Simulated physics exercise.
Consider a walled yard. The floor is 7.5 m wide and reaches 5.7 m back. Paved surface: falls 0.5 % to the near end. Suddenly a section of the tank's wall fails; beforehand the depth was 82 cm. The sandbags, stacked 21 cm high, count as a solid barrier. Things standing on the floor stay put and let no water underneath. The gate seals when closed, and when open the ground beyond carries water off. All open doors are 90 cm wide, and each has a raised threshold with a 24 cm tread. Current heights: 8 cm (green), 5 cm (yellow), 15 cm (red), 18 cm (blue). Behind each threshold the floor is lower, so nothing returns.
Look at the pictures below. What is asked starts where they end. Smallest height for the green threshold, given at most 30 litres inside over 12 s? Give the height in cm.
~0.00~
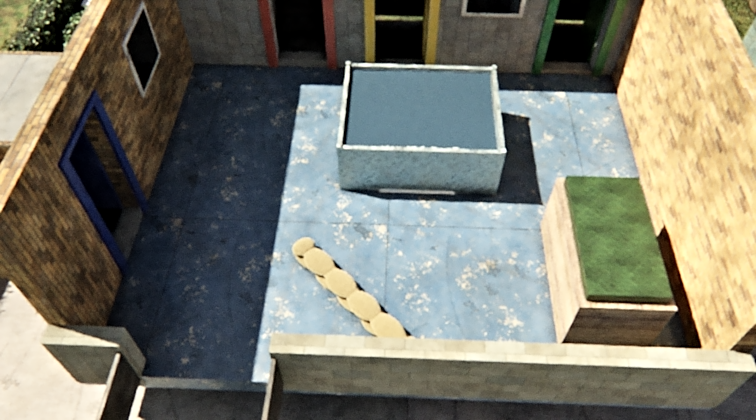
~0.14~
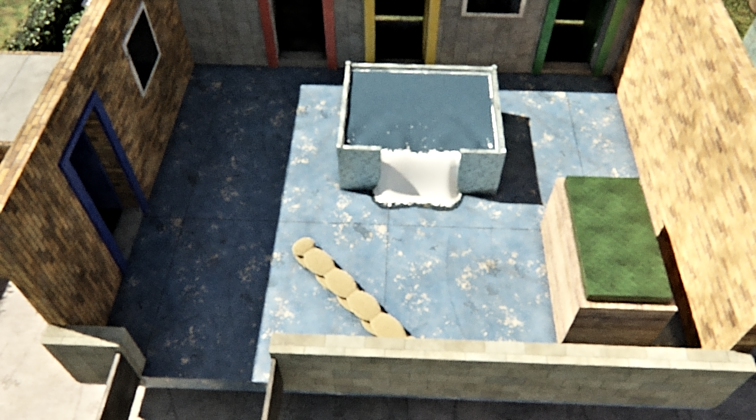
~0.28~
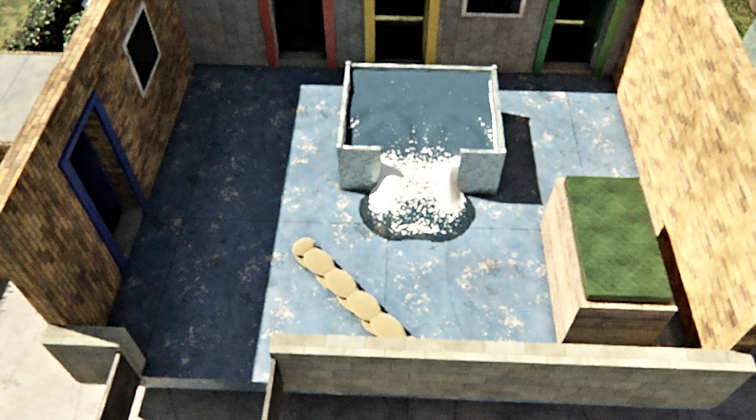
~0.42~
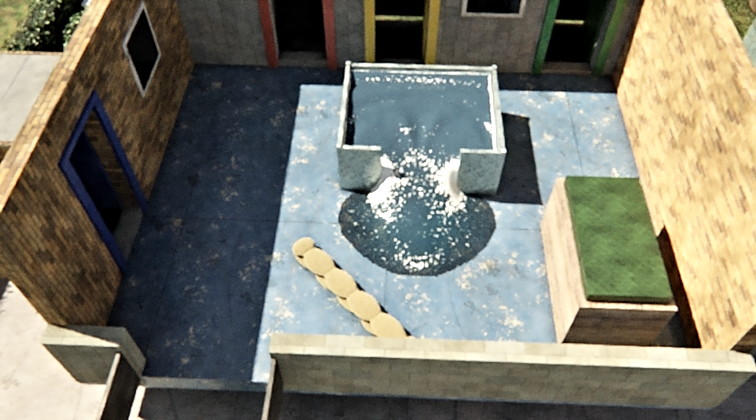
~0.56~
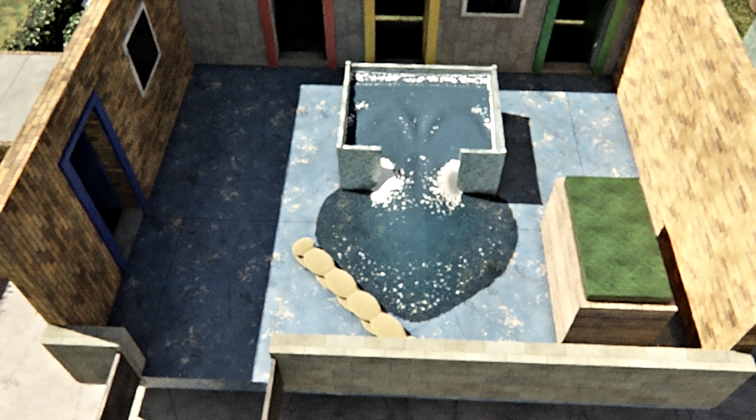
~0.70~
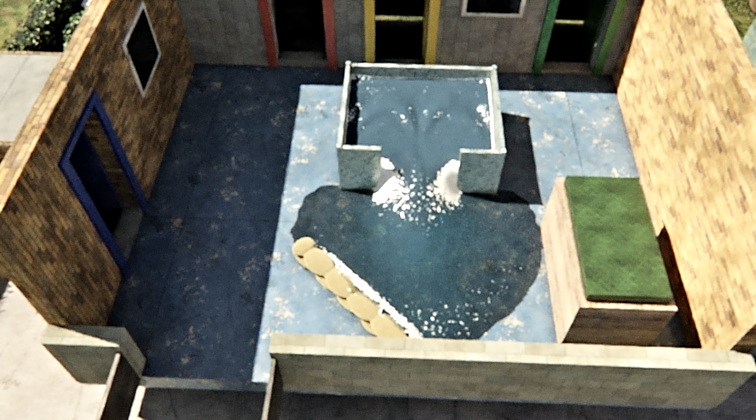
About 15 cm.
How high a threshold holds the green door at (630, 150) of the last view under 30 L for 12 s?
Around 7.5 cm would do it.
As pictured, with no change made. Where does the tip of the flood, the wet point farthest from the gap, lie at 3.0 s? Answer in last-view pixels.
In the last picture, around (97, 356).
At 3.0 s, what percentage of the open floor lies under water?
Roughly 50 percent of the floor.
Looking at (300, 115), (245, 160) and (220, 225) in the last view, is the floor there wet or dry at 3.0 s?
So the three spots come out spared, swamped, swamped, in that order.
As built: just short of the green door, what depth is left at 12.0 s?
Some 8.5 cm.
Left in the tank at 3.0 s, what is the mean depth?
I'd put it at some 32 centimetres on average.
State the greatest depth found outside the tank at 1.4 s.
Up to some 48 centimetres, I'd say.
After 1.4 s water covers 25 % of the floor, deepest (48 cm) near (440, 370); it has not reached the green door.
After 3.0 s water covers 50 % of the floor, deepest (48 cm) near (689, 380); it has not reached the green door.
After 12.0 s water covers 95 % of the floor, deepest (12 cm) near (497, 202); 8 cm at the green door, 185 litres in over its 8 cm threshold.
At the green door as built, the water arrived by 4.1 s and peaked near 21 cm at 5.2 s.
With a threshold of 13.5 cm, 54 litres would have come in within the 12 s; with 18.5 cm, 6 litres. So under 30 litres takes about 15 cm.
